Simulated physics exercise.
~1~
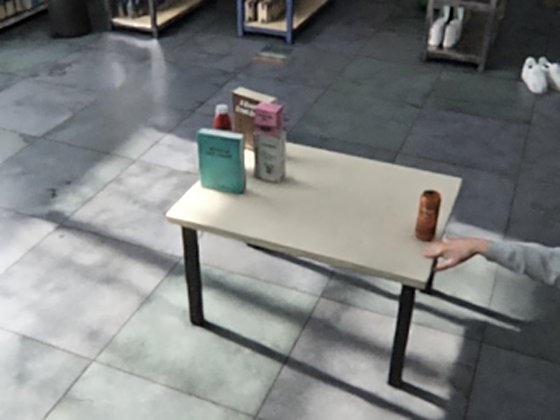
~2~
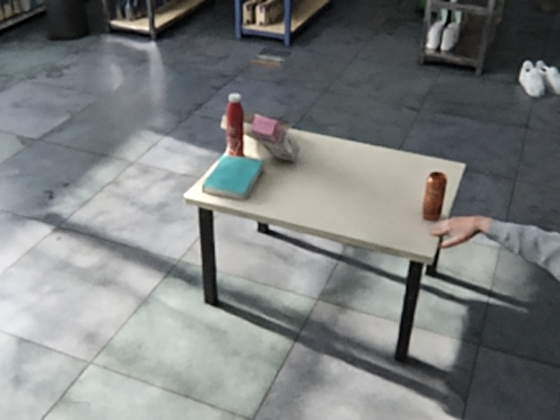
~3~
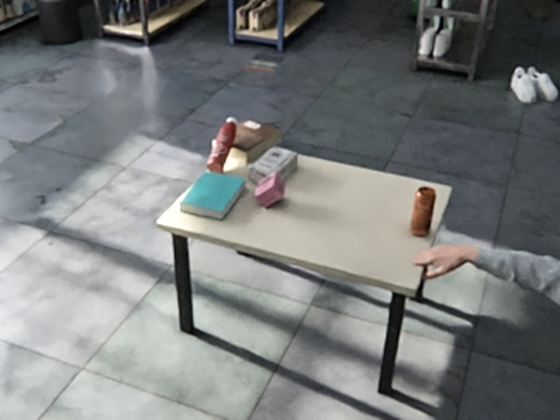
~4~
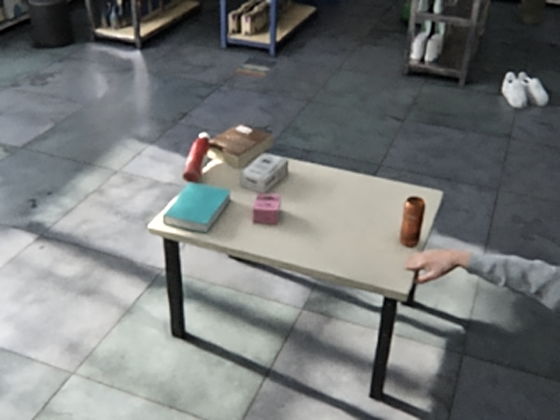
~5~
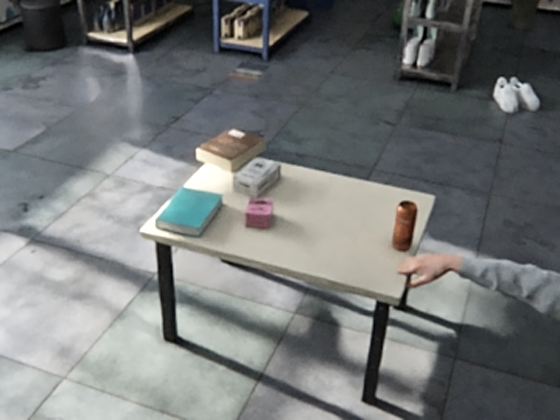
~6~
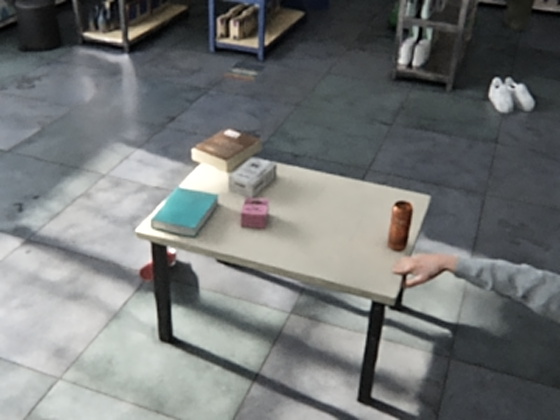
A hand jerks a table, toppling the books and packets while a red bottle falls off.
